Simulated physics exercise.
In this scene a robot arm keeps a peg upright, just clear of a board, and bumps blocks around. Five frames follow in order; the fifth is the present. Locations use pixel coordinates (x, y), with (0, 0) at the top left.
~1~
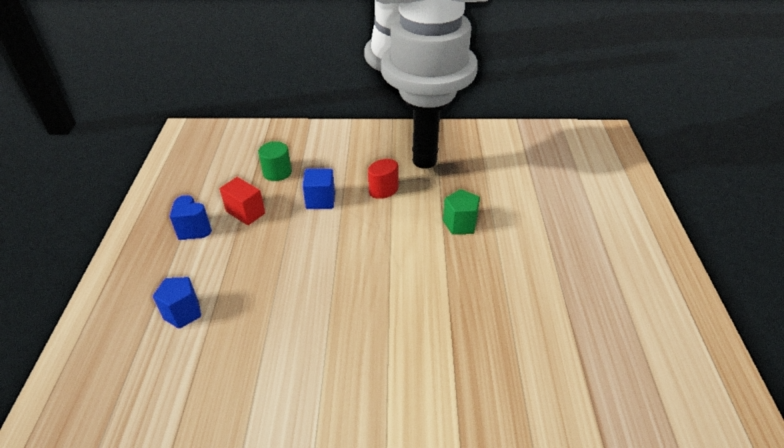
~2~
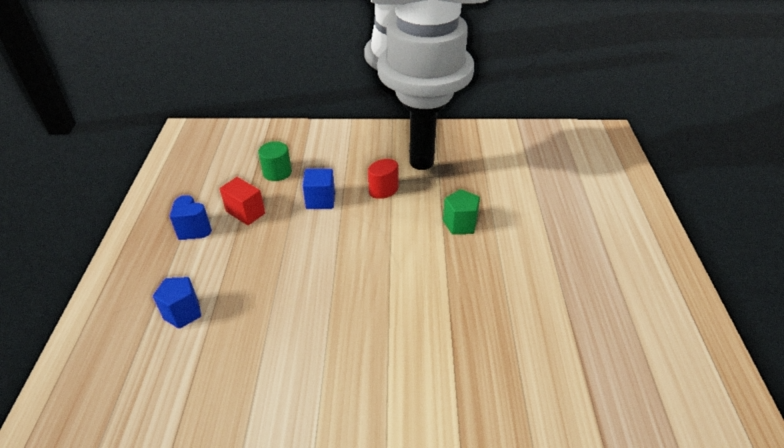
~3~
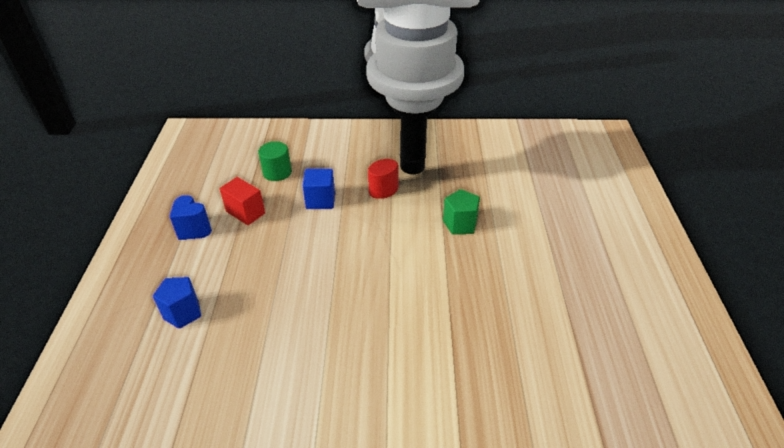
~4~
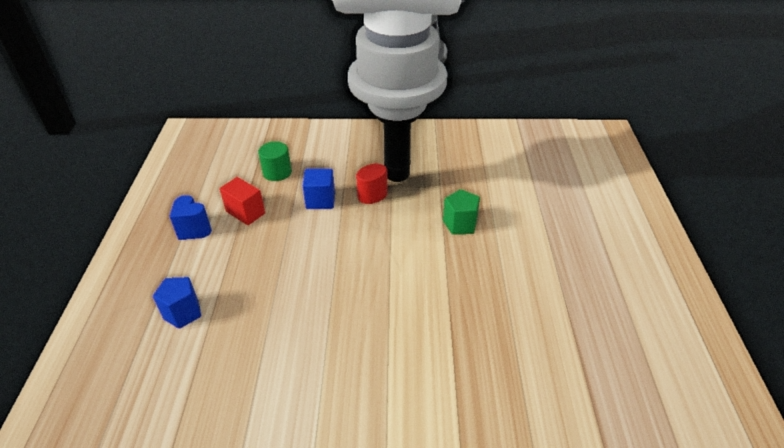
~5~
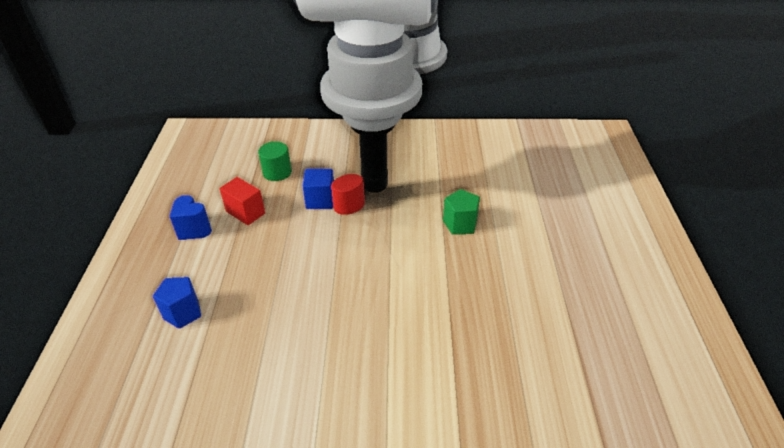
A robot arm with a black peg moved left over a wooden board and pushed the red round block left and slightly toward the viewer, up beside a blue block, while the other blocks stayed still.
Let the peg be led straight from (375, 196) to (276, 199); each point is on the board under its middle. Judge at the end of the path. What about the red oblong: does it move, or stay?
At the moment the path ends, the red oblong no longer stands where it did.
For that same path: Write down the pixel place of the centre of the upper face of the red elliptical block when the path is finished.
The middle of the upper face of the red elliptical block will lie at about (319, 194) in the picture.
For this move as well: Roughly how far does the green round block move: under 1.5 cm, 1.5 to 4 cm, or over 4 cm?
The answer is under 1.5 cm.
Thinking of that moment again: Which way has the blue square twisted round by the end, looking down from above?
Looking down, my answer is that the blue square rotates clockwise.
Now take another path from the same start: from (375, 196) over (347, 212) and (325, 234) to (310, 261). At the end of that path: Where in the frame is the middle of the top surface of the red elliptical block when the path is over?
It will likely be found at (285, 214).
What follows on the original path. One third of the way, peg at (341, 187); blue square at (303, 178), turned 50° clockwise; red elliptical block at (325, 191), turned 50° anticlockwise.
Two thirds of the way, peg at (306, 188); blue square at (277, 181), turned 60° clockwise; red elliptical block at (319, 194), turned 75° anticlockwise.
At the end, peg at (274, 189); red oblong at (217, 195); green round block unmoved; blue square at (246, 187), turned 45° clockwise; red elliptical block at (319, 194), turned 75° anticlockwise.
